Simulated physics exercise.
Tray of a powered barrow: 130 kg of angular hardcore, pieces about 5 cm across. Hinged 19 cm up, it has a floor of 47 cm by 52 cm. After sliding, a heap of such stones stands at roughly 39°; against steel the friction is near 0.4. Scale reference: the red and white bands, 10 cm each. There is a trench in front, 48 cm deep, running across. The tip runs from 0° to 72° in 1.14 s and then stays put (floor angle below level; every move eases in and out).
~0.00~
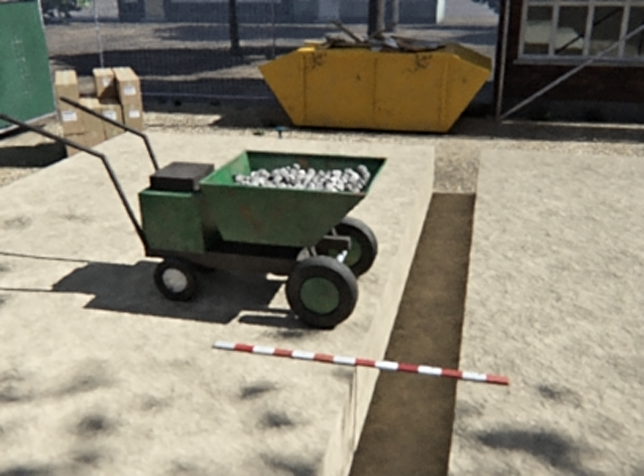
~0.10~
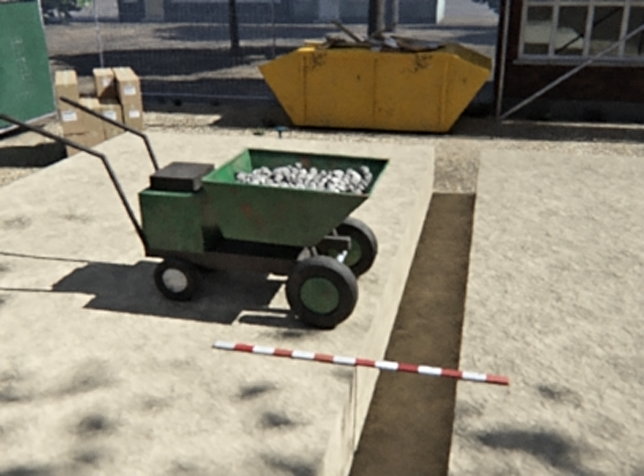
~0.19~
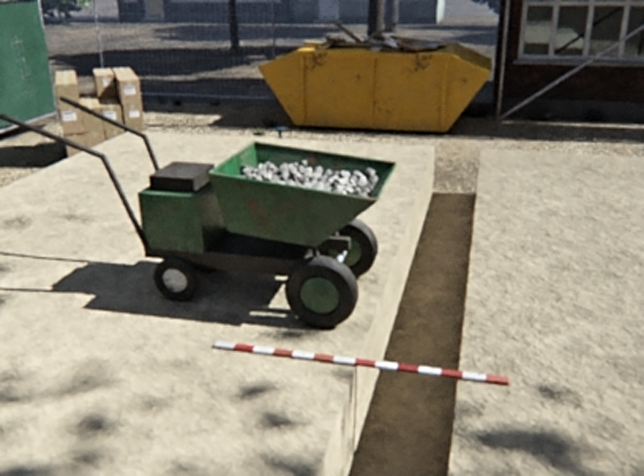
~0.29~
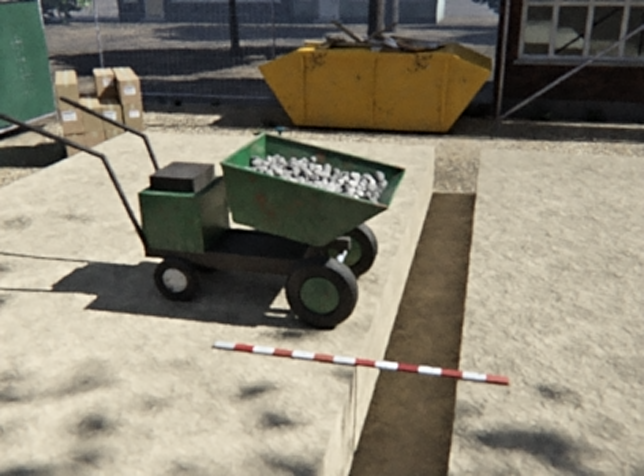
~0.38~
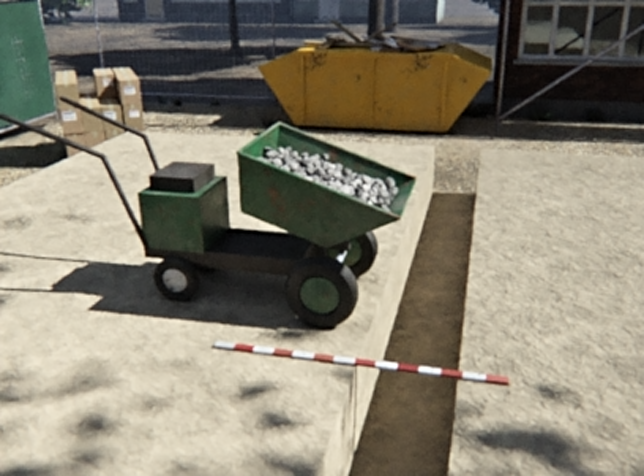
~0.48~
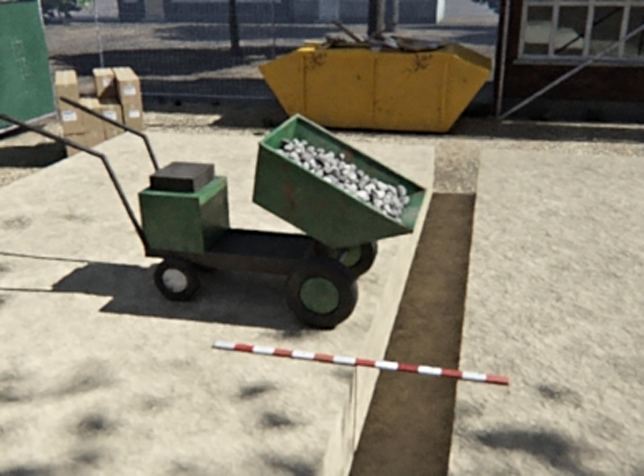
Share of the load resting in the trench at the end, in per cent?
61 per cent.
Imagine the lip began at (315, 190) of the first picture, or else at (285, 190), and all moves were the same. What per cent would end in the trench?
About 100 per cent from the first spot, about 100 from the second.
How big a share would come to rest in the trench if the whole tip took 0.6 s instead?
Near 40 per cent.
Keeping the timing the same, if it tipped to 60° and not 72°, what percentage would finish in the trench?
Some 30% would finish there.
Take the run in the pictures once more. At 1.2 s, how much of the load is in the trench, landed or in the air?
About 10 per cent by then.
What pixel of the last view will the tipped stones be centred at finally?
Look at roughly (450, 368).
After 0.9 s the floor is at 61°; 100 % in the tray; the foremost stones are at (439, 270).
After 1.2 s the floor is at 72°; 72 % in the tray, 12 % in the trench, 16 % past the trench; the foremost stones are at (509, 320).
After 1.6 s the floor is at 72°; 34 % in the tray, 27 % in the trench, 40 % past the trench; the foremost stones are at (588, 314).
After 3.5 s the floor is at 72°; 0 % in the tray, 61 % in the trench, 39 % past the trench; the foremost stones are at (608, 308).
